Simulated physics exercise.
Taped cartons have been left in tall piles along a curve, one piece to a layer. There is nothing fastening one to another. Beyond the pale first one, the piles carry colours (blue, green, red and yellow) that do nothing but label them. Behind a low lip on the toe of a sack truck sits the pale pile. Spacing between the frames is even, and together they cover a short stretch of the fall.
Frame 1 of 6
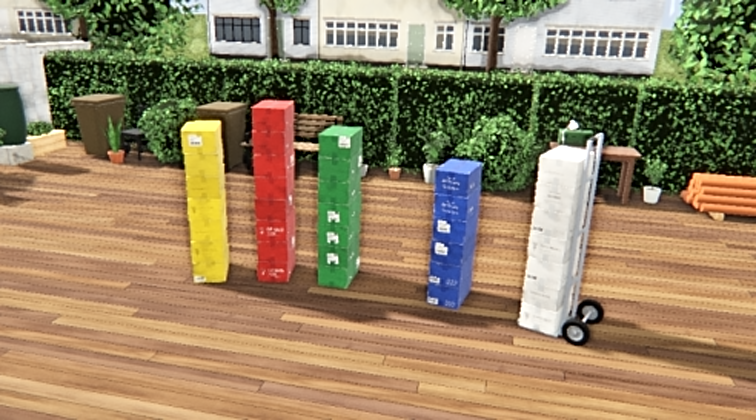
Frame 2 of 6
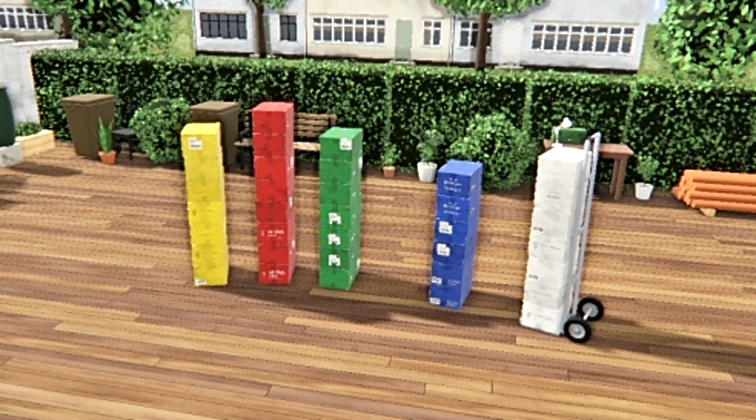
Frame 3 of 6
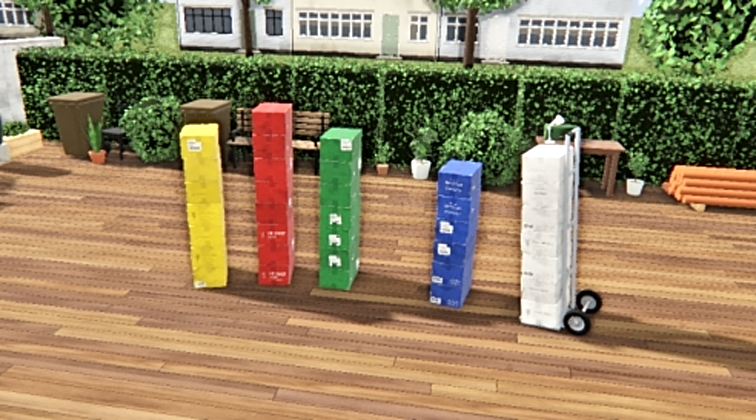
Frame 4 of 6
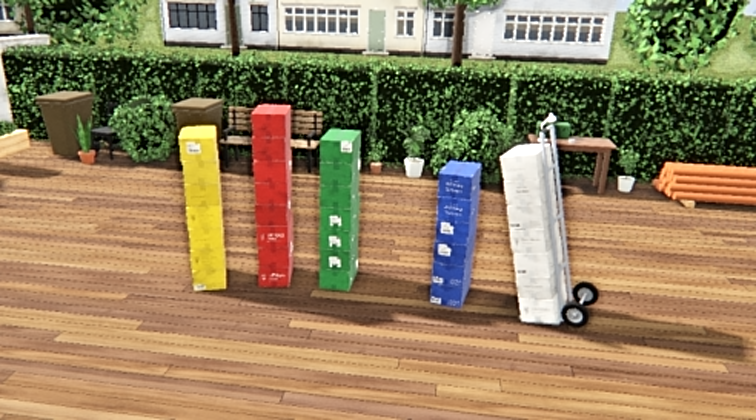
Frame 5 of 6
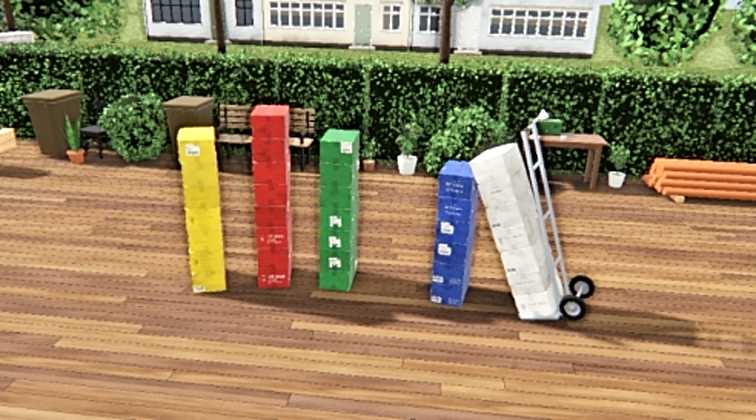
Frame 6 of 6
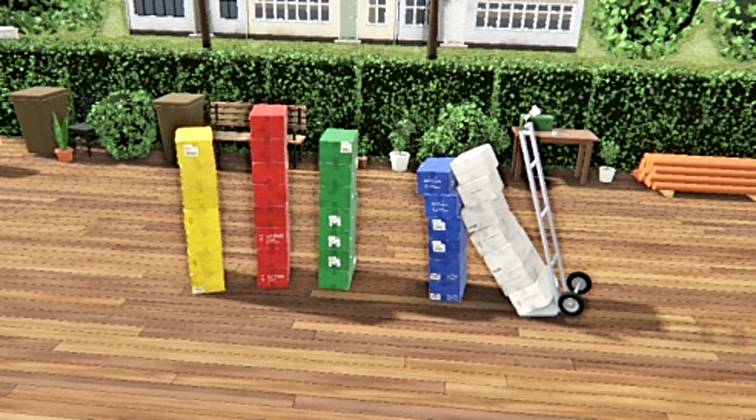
A tall white stack of cartons on a hand truck tilts left and pushes into the blue stack.
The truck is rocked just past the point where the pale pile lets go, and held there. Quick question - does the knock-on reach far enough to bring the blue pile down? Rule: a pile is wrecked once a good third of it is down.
Yes, it falls.
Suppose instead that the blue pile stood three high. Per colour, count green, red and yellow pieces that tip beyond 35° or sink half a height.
The end counts by colour are green 0, red 0 and yellow 0.
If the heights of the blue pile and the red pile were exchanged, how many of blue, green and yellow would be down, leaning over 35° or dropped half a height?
It works out to blue 8, then green 6, then yellow 7.
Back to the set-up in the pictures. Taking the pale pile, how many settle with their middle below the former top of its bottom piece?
Pale pieces: 5.
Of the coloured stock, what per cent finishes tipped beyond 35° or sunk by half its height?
Some 20 in a hundred of them.
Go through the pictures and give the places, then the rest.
In the first frame (each place is the centre of the face we see best; the camera moves round a little), truck frame (584, 183) level; top blue carton (451, 184); top green carton (334, 147); the others all in place.
The second frame shows truck frame (583, 183) rocked barely; top blue carton (453, 185).
The third frame shows truck frame (567, 177) rocked a little, top of the pale pile leaning a little; top blue carton (454, 185); the others all in place.
The fourth frame shows truck frame (546, 172) rocked a little, top of the pale pile leaning a little; top blue carton (454, 187); the others all in place.
The fifth frame shows truck frame (532, 170) rocked clearly, top of the pale pile leaning clearly; top blue carton (455, 187); the others all in place.
The sixth frame shows truck frame (529, 169) rocked clearly, top of the pale pile leaning well over; top blue carton (433, 183) tilted barely; top green carton (336, 153); steepest lean, the carton at (440, 206); 6 have shifted.
Just after the last frame, 7 of the pale pile down; none of the 6 blue cartons down (0 of 28 in all colours); top blue carton tilted clearly.
A moment on, 7 of the pale pile down; 6 of the 6 blue cartons down (6 of 28 in all colours); top blue carton tilted well over, about its own height lower.
Further on, 7 of the pale pile down; 6 of the 6 blue cartons down (6 of 28 in all colours); top blue carton tilted barely, some two heights lower; top green carton tilted a little.
When it is over, 7 of the pale pile down; 6 of the 6 blue cartons down (6 of 28 in all colours); top blue carton tilted a little, some two heights lower; top green carton tilted a little. In pixels of the last frame, middles, top blue carton near (361, 204), top green carton near (303, 145).
